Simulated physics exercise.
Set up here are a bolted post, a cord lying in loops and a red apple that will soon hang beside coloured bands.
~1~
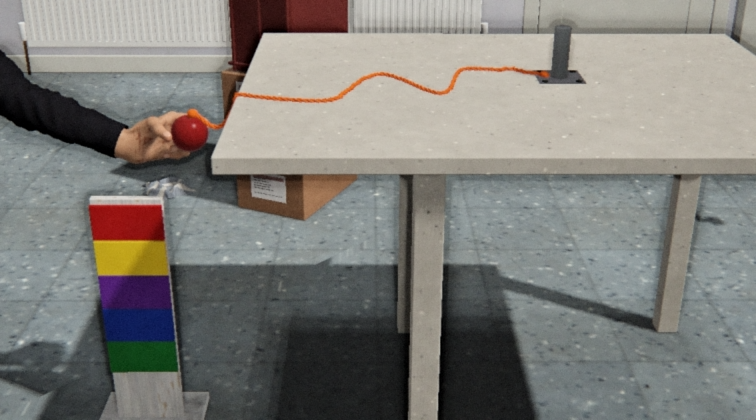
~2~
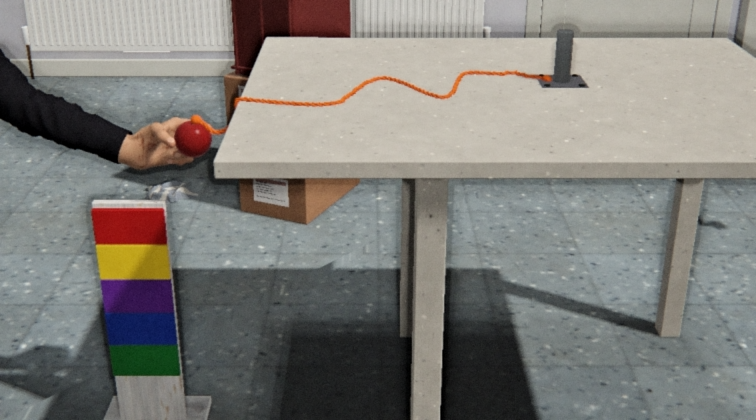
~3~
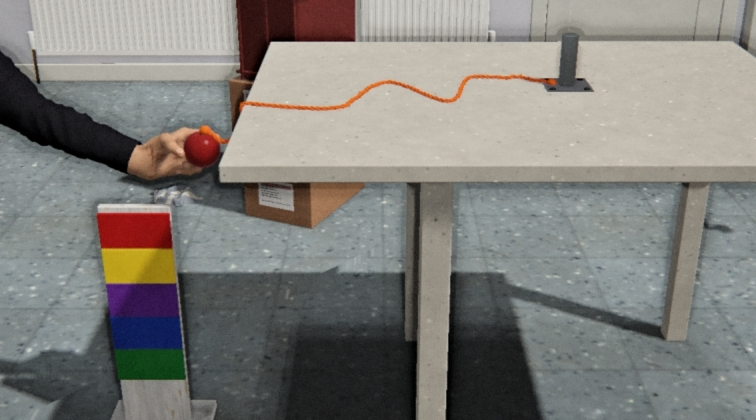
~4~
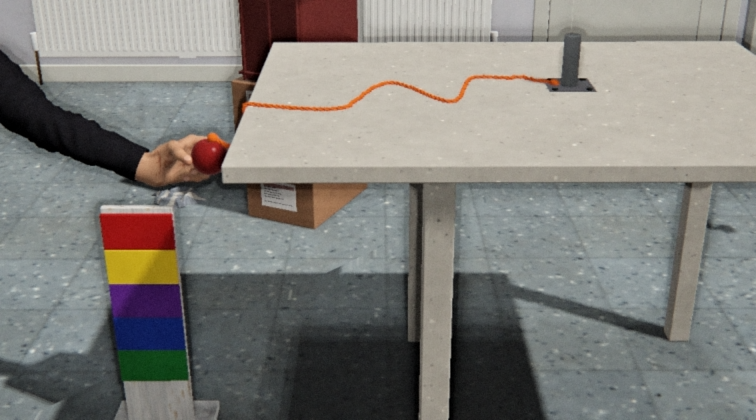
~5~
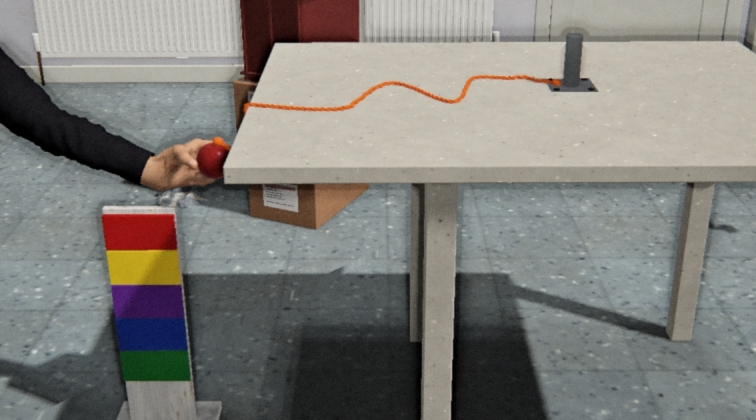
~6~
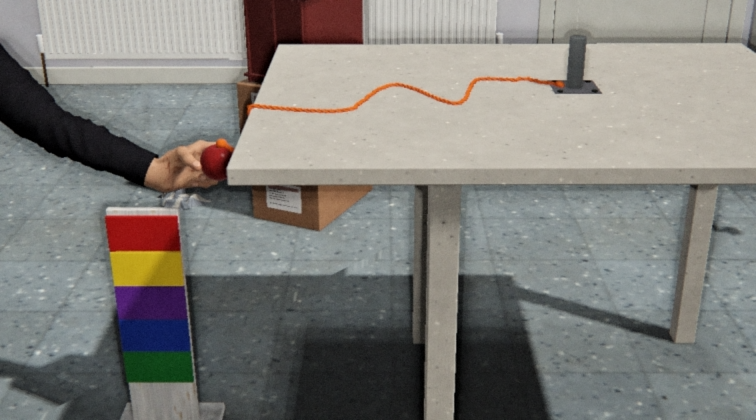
Hand holding a red ball tied to an orange cord, shifting slightly down and right beside a pale table's left edge.
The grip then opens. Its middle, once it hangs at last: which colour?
Colour: Blue.
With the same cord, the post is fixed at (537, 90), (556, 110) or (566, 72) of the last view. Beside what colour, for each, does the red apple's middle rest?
Going case by case, it's green, green and finally blue.
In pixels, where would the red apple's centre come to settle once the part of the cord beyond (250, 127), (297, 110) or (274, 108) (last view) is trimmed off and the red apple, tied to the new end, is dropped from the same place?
About (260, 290) first, then about (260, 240), and finally about (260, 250).
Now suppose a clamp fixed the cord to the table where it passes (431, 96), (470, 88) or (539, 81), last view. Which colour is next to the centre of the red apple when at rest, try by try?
Results, in sequence: Yellow / purple / blue.
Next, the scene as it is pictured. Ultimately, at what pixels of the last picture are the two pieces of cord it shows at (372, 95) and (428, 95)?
First point (255, 118), second point (332, 96).
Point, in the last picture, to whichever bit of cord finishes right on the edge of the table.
Approximately at (377, 91) in the final frame.
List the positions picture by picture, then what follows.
The first picture shows red apple (189, 133); red (127, 224); yellow (131, 259); purple (135, 293); blue (139, 326); green (142, 358).
The second picture shows red apple (193, 139); cord through (513, 74) (456, 85) (408, 85) (353, 94) (272, 102).
The third picture shows red apple (202, 149).
The fourth picture shows red apple (209, 157); cord through (520, 78) (464, 90) (416, 90) (360, 98) (279, 107).
The fifth picture shows red apple (215, 161).
The sixth picture shows red apple (218, 162); cord through (525, 80) (469, 92) (421, 92) (366, 100) (285, 109).
Early on, apple near (241, 337); level with blue.
Midway, apple near (293, 318); level with blue.
Near the end, apple near (254, 331); level with blue.
Finally, apple near (272, 329); level with blue. Its centre hangs level with the blue band.
